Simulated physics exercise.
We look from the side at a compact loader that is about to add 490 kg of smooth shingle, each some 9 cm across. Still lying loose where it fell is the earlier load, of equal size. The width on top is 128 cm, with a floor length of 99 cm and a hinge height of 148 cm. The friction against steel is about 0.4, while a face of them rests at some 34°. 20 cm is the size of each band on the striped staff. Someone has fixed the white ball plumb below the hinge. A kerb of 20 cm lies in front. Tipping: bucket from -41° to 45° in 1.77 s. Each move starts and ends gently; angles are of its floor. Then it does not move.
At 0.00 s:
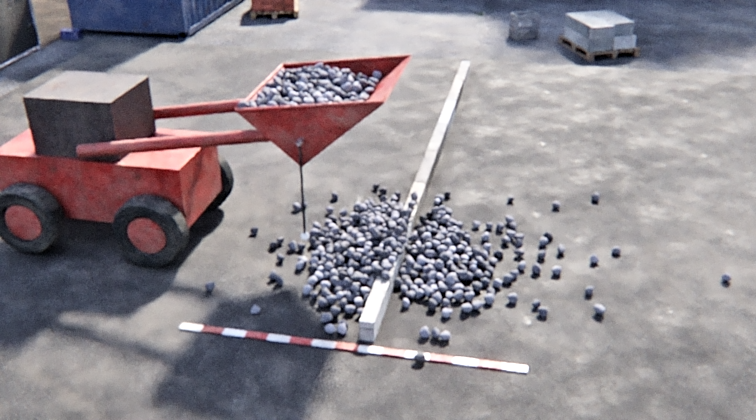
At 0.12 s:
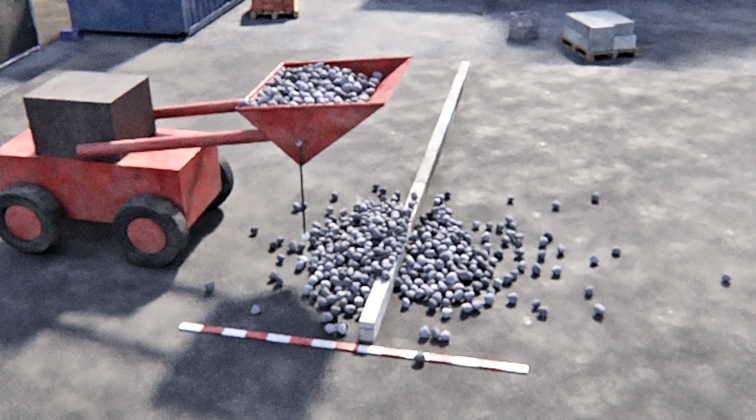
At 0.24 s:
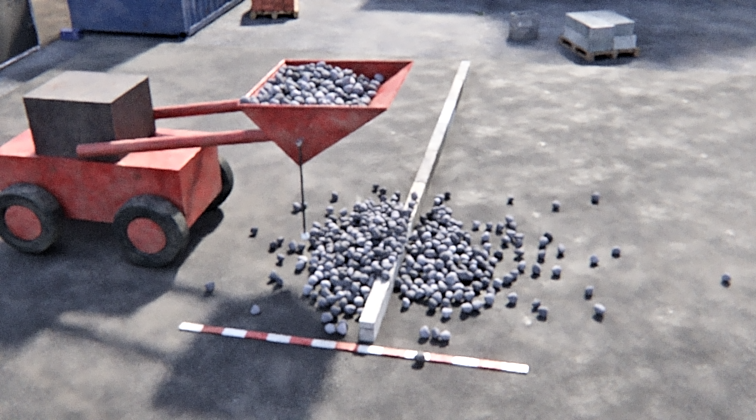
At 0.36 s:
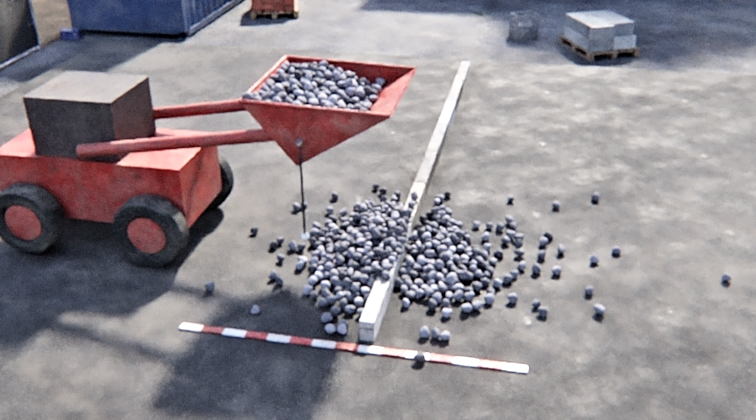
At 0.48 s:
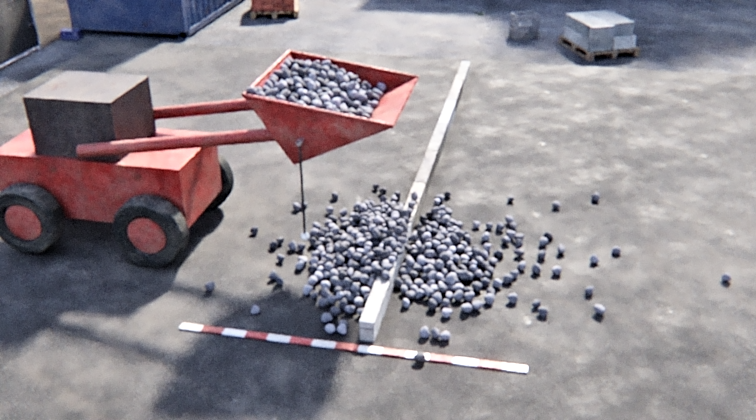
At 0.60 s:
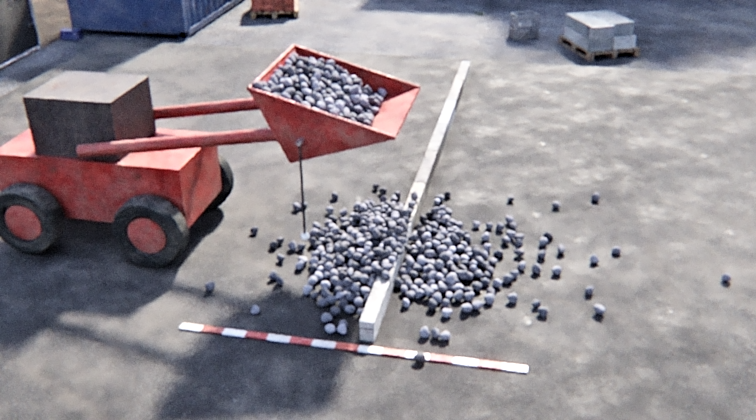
Red loader's bucket full of smooth grey stones slowly tilting forward above a loose stone pile spread across a pale kerb.
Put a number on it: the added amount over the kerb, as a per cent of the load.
92 percent, roughly.
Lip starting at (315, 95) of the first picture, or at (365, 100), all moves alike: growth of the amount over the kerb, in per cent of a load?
About 10 per cent from the first spot and 60 per cent from the second.
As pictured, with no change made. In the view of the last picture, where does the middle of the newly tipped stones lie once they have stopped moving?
Their centre ends up near (448, 251).
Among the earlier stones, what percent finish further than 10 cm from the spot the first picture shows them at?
Roughly 30 per cent of them.
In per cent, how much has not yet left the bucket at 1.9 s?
Near 15 per cent of the load is held.
After 1.3 s the floor is at 32°; in per cent of one load, 96 in the bucket, 68 on this side of the kerb, 36 over the kerb; the foremost stones are at (604, 261).
After 1.9 s the floor is at 45°; in per cent of one load, 17 in the bucket, 91 on this side of the kerb, 92 over the kerb; the foremost stones are at (604, 261).
After 2.2 s the floor is at 45°; in per cent of one load, 0 in the bucket, 77 on this side of the kerb, 123 over the kerb; the foremost stones are at (604, 261).
After 5.0 s the floor is at 45°; in per cent of one load, 0 in the bucket, 72 on this side of the kerb, 128 over the kerb; the foremost stones are at (625, 286). Net gain over the kerb, 92.
